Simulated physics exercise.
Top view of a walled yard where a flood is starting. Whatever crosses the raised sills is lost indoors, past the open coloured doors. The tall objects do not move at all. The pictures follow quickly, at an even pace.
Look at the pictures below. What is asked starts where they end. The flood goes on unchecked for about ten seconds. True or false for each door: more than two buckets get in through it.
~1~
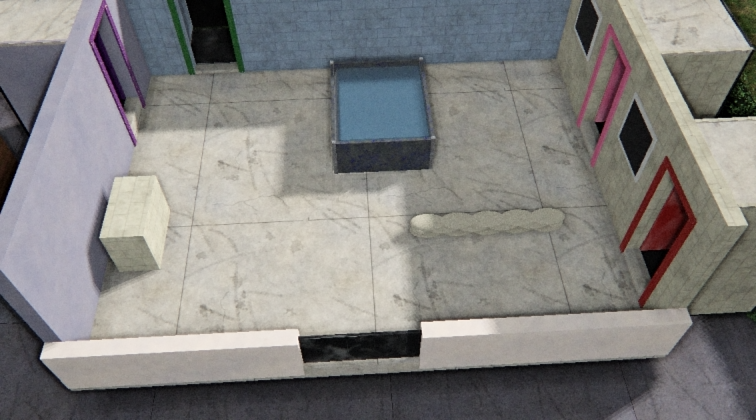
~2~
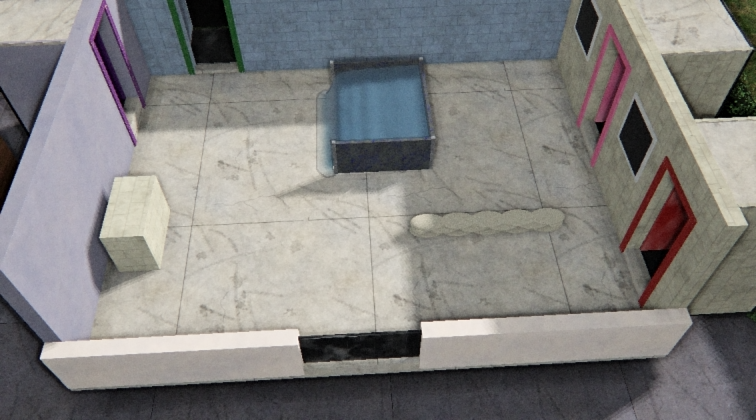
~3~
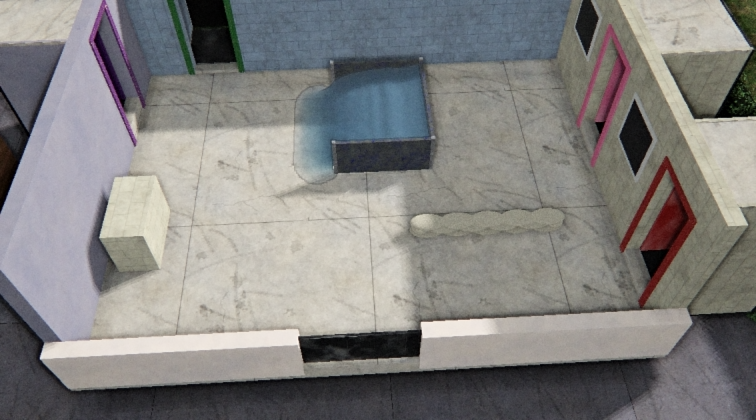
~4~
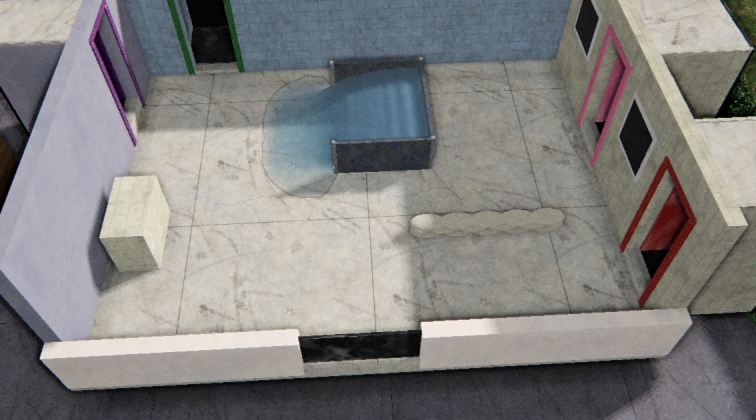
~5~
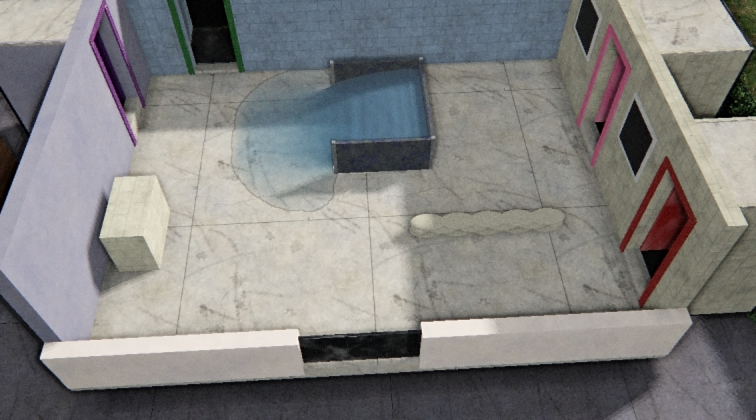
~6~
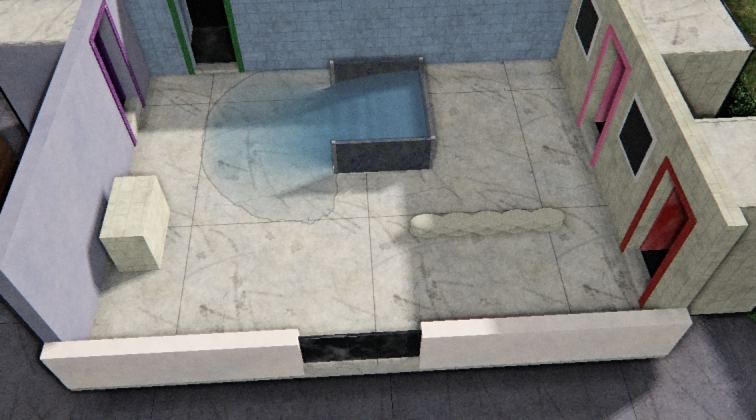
The green door: True; the purple door: False; the red door: False; the pink door: False.
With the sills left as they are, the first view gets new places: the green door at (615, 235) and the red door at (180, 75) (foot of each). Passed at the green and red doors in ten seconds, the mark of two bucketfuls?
My reading: Green door holds; red door floods.
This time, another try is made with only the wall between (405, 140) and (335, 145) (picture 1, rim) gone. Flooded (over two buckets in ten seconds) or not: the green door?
Result for green: It doesn't reach it.
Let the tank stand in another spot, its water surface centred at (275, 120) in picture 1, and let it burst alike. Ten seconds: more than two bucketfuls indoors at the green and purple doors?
Short version: Green ends up above, purple ends up above.
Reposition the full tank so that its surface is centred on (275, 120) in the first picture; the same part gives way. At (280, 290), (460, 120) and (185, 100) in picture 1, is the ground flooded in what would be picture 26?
First spot swamped, second bare, third swamped.
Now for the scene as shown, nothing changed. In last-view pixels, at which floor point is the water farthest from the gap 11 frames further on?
The flood front should get to about (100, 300).
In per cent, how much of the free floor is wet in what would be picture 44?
I reckon around 55 %.
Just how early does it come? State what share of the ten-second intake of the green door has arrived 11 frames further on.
It works out at roughly 5 percent of the ten-second total.
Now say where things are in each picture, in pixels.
The water tank at (380, 102) is whole and still, in the first picture.
The front is at (332, 175), out from the gap at (336, 120), in the second picture.
The front is at (309, 179), out from the gap at (336, 122), in the third picture.
Water pours out at (336, 124) and has run to (292, 190), in the fourth picture.
The front is at (251, 187), out from the gap at (336, 124), in the fifth picture.
Water pours out at (336, 124) and has run to (209, 171), in the sixth picture.
A moment on, water covers 30 % of the floor; the green door wet at the sill, nothing in, the purple door wet at the sill, nothing in, the red door not reached, the pink door not reached.
Next, water covers 35 % of the floor; the green door under two buckets in, the purple door wet at the sill, nothing in, the red door not reached, the pink door not reached.
Then, water covers 40 % of the floor; the green door over two buckets in, the purple door wet at the sill, nothing in, the red door not reached, the pink door not reached.
Later, water covers 55 % of the floor; the green door far over two buckets in, the purple door wet at the sill, nothing in, the red door not reached, the pink door not reached.
In the end, water covers 80 % of the floor; the green door far over two buckets in, the purple door wet at the sill, nothing in, the red door wet at the sill, nothing in, the pink door not reached.
